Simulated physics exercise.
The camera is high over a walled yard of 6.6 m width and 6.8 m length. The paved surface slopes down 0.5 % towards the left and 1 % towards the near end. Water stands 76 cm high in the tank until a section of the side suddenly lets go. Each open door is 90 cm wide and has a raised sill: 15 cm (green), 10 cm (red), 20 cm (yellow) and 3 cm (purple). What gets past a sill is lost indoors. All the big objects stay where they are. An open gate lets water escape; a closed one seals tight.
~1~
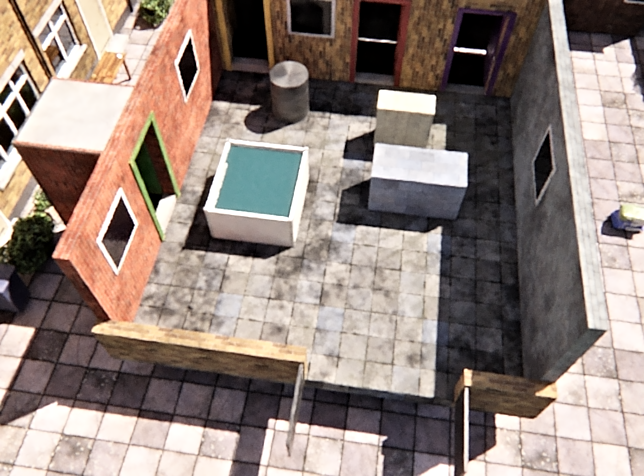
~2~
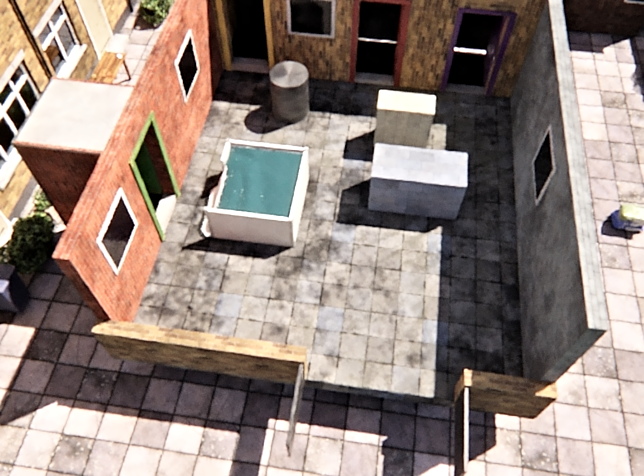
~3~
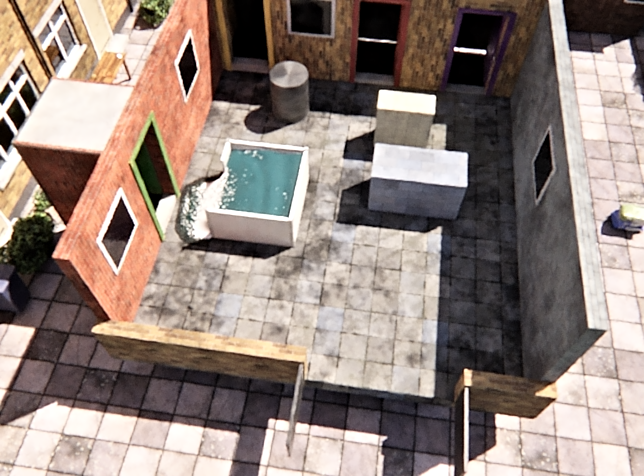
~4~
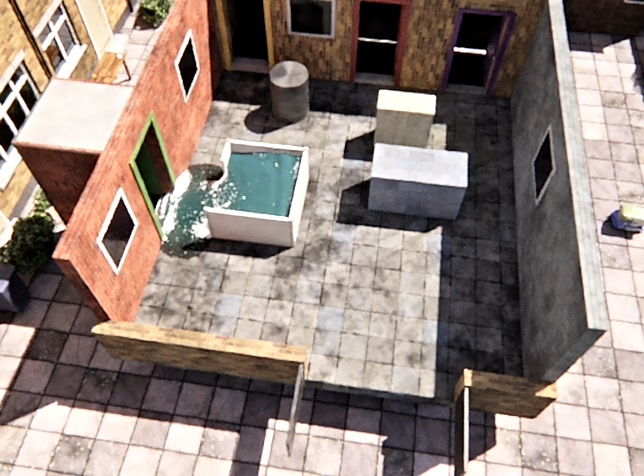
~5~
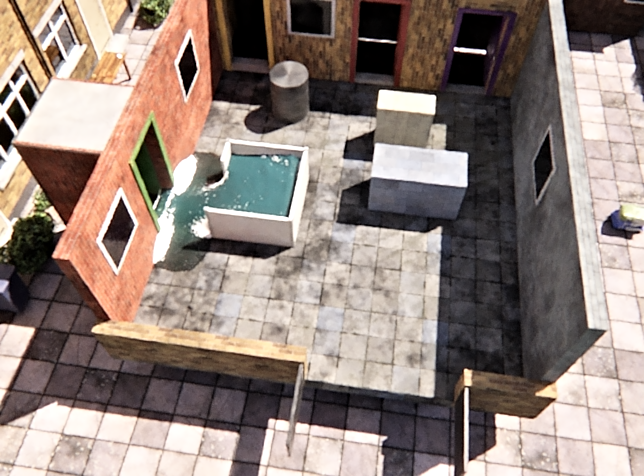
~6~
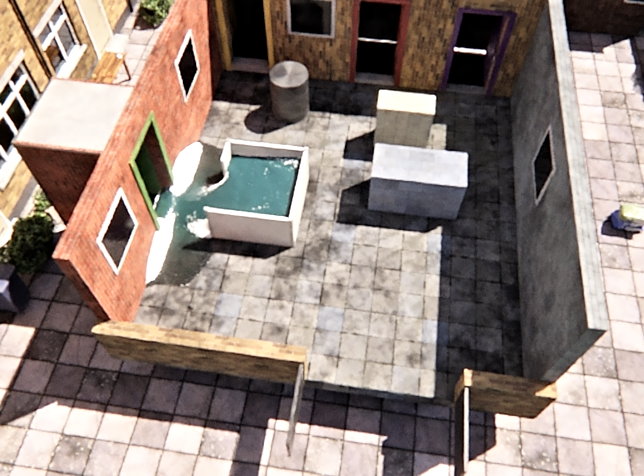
Teal water pours from the left side of a white, open-topped tank, churning white as it spreads over the paving to the red brick wall and along its foot towards the near end, while the level in the tank drops. The walled yard is seen from high above by a still camera. Grey blocks and a cylinder stand near red and purple doorframes at the back, with a green-framed doorway on the left.
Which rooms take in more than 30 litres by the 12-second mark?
The water let in: At the green door it exceeds the limit; at the red door it does not reach the limit; at the yellow door it stays under the limit; at the purple door it does not reach the limit.
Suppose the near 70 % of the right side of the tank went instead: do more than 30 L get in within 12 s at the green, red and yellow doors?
Then: Green under, red below, yellow under.
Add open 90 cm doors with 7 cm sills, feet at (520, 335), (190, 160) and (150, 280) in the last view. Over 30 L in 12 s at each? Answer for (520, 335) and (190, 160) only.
In turn: Below, past it.
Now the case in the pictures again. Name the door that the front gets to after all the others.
It is the purple one.
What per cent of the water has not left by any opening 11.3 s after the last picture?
Roughly 68 in a hundred.
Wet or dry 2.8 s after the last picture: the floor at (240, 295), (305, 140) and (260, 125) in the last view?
In turn: Flooded, flooded, wet.
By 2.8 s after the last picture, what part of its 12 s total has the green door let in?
About 95 per cent.
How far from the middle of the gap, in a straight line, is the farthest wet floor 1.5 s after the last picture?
Some 4.0 m out.
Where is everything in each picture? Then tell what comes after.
The first picture shows still water, 76 cm deep, in the tank at (259, 181).
In the second picture, water pours out at (221, 202) and has run 0.6 m, to (209, 237); typically 9 cm deep outside, 76 cm at the tank's back.
In the third picture, water pours out at (221, 203) and has run 0.9 m, to (195, 184); typically 12 cm deep outside, 73 cm at the tank's back.
In the fourth picture, the front is at (161, 245), 1.3 m from the gap at (221, 204); 1.8 m2 of floor is under water; 66 cm left at the back of the tank.
In the fifth picture, the front is at (154, 264), 1.7 m from the gap at (221, 204); 2.4 m2 of floor is under water; 66 cm left at the back of the tank.
In the sixth picture, the front is at (147, 284), 2.0 m from the gap at (221, 205); 2.6 m2 of floor is under water; 61 cm left at the back of the tank.
Then, 0.7 s after the last picture water covers 15 % of the floor and is deepest (46 cm) near (176, 204); green door 45 cm at the sill, 234 L in, red door not reached, yellow door not reached, purple door not reached.
Then, 1.5 s after the last picture water covers 25 % of the floor and is deepest (32 cm) near (173, 211); green door 31 cm at the sill, 374 L in, red door not reached, yellow door 17 cm at the sill, 0 L in, purple door not reached.
Then, 2.8 s after the last picture water covers 40 % of the floor and is deepest (21 cm) near (173, 211); green door 21 cm at the sill, 435 L in, red door 1 cm at the sill, 0 L in, yellow door 12 cm at the sill, 0 L in, purple door not reached.
Then, 6.3 s after the last picture water covers 80 % of the floor and is deepest (10 cm) near (127, 340); green door 8 cm at the sill, 447 L in, red door 2 cm at the sill, 0 L in, yellow door 6 cm at the sill, 0 L in, purple door 1 cm at the sill, 0 L in.
Then, 11.3 s after the last picture water covers 95 % of the floor and is deepest (6 cm) near (127, 340); green door 5 cm at the sill, 447 L in, red door 1 cm at the sill, 0 L in, yellow door 2 cm at the sill, 0 L in, purple door 1 cm at the sill, 0 L in.
